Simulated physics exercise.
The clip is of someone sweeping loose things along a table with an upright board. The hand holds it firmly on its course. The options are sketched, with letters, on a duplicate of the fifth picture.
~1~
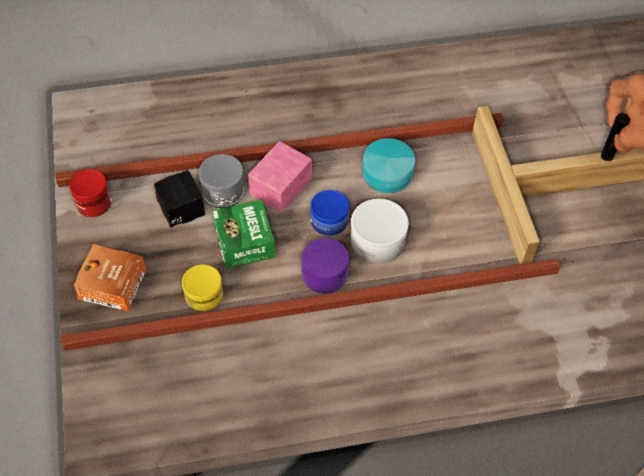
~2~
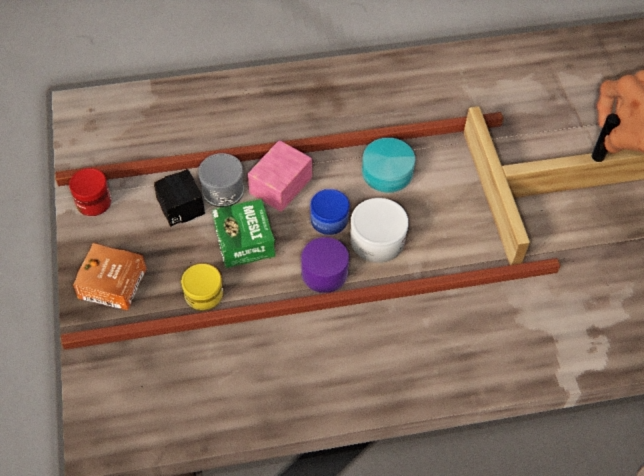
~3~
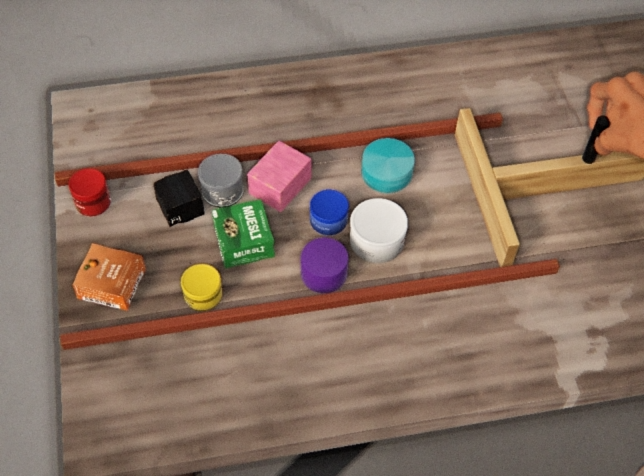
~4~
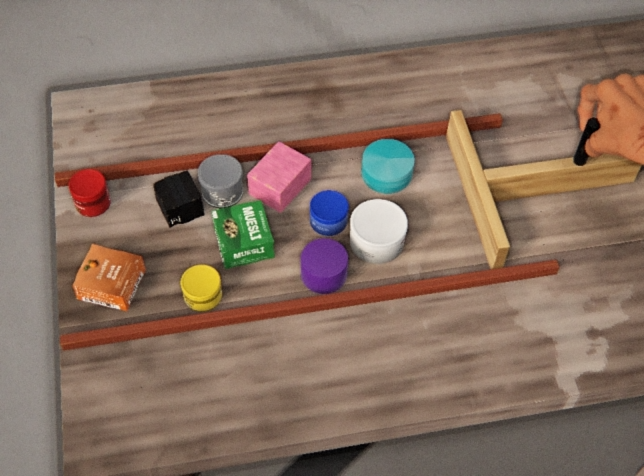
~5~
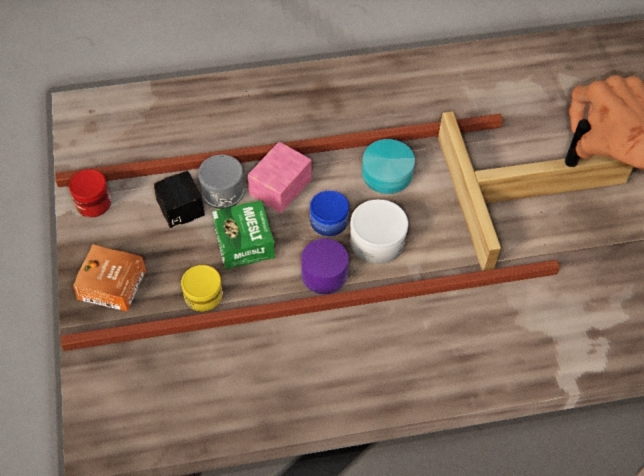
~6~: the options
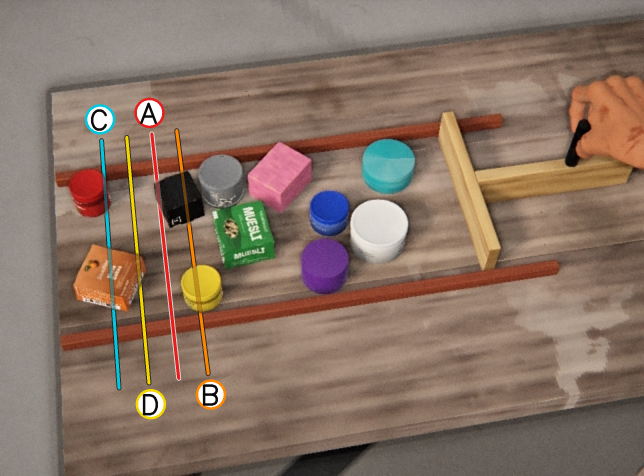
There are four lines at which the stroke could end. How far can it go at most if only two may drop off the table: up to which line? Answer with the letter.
The farthest such stop is B.
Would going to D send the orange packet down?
Yes.
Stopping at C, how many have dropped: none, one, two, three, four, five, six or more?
Six or more.
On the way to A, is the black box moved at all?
Yes.
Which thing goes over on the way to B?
The red jar goes over.
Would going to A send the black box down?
Yes.
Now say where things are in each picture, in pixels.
Blue tub (330, 213); red jar (91, 194); yellow jar (203, 288), in the first frame.
Board (498, 171); green packet (244, 233), in the second frame.
Board (489, 173); turquoise tin (388, 166), in the third frame.
Board (479, 175); grey tin (222, 181), in the fourth frame.
Board (470, 177); white jar (379, 233); purple pot (324, 267); blue tub (329, 214), in the fifth frame.
On the marked copy, A at (164, 246); B at (191, 242); C at (110, 253); D at (137, 249).
Following B. Soon after the start, board (371, 191); purple pot (312, 273); pink block (272, 178).
Later, board (271, 205); black box (134, 220); grey tin (136, 185).
In the end, board (193, 216); red jar over the edge; orange packet (56, 296); one fallen.
As for the rest, A drops four; C drops eight; D drops six.
